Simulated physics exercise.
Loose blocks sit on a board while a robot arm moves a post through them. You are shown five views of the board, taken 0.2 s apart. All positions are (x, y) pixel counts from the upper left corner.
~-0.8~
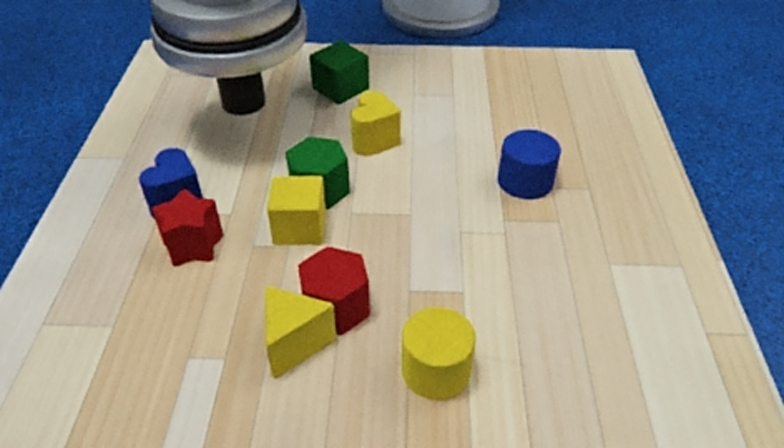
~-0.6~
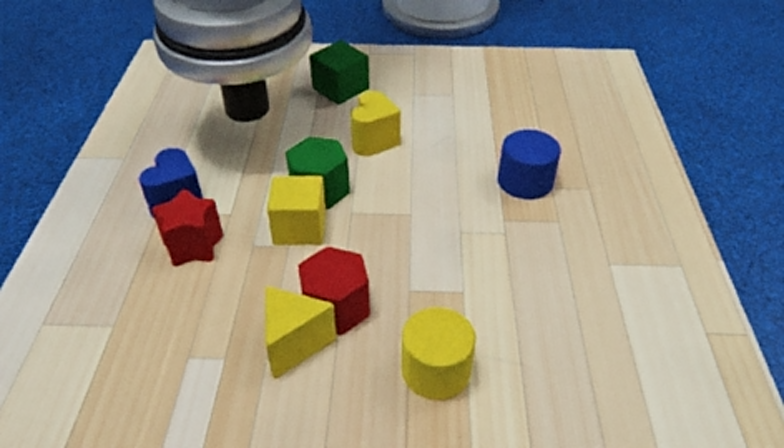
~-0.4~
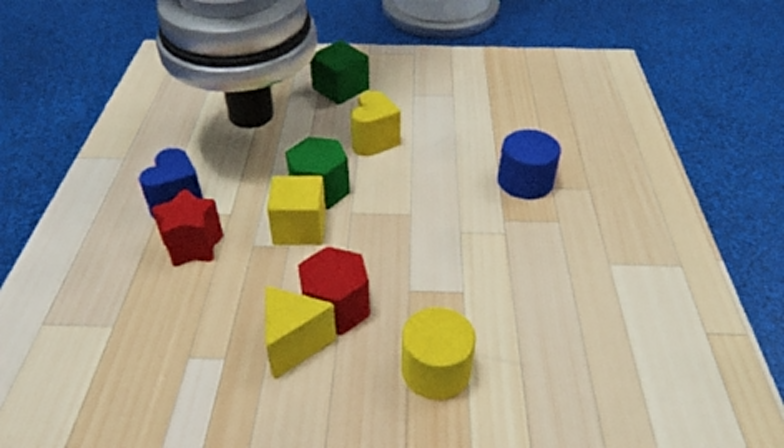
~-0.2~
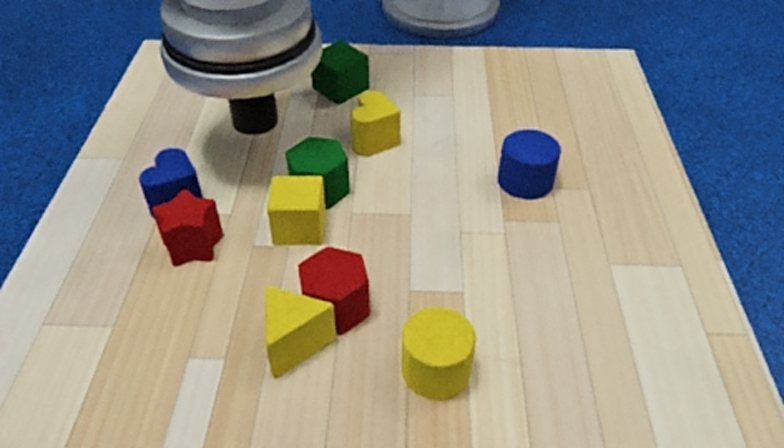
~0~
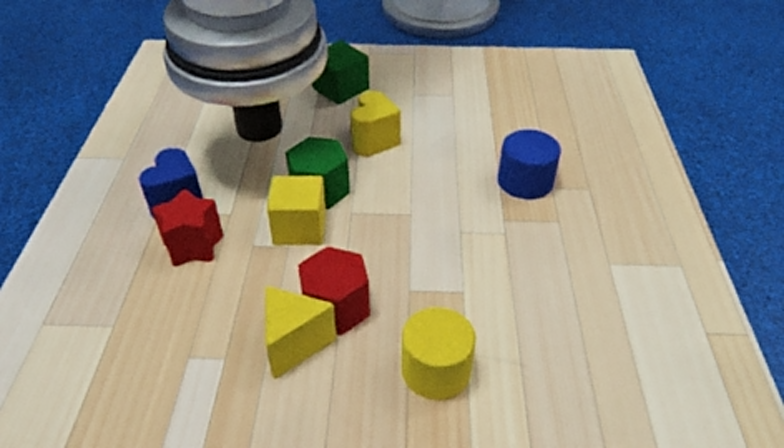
On a light wooden board with a blue surface around it, a robot arm's dark post moves slightly right and toward the viewer, near the green and yellow blocks, while all the coloured blocks stay still.
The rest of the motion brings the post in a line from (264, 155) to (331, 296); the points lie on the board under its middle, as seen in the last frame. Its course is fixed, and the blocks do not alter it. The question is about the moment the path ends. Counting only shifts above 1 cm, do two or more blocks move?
Answer: Yes.
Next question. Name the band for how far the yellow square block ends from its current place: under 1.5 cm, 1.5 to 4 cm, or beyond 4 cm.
The distance will be above 4 cm.
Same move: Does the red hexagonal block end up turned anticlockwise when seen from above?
No
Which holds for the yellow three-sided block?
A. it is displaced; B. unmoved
B
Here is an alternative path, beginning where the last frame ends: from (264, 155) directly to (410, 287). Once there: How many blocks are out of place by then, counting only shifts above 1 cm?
Of all the blocks, two travel more than a centimetre.
What follows on the original path. One third of the way, post (281, 169); yellow square block (298, 196), turned 20° clockwise; green hexagonal block (333, 162), turned 35° anticlockwise.
Two thirds of the way, post (304, 216); yellow square block (337, 242); green hexagonal block (343, 168), turned 65° anticlockwise; red hexagonal block (351, 288), turned 30° clockwise.
At the end, post (329, 270); yellow three-sided block not moved; yellow square block (380, 281), turned 55° anticlockwise; green hexagonal block (343, 168), turned 65° anticlockwise; red hexagonal block (399, 340), turned 70° clockwise; yellow disc (475, 361).
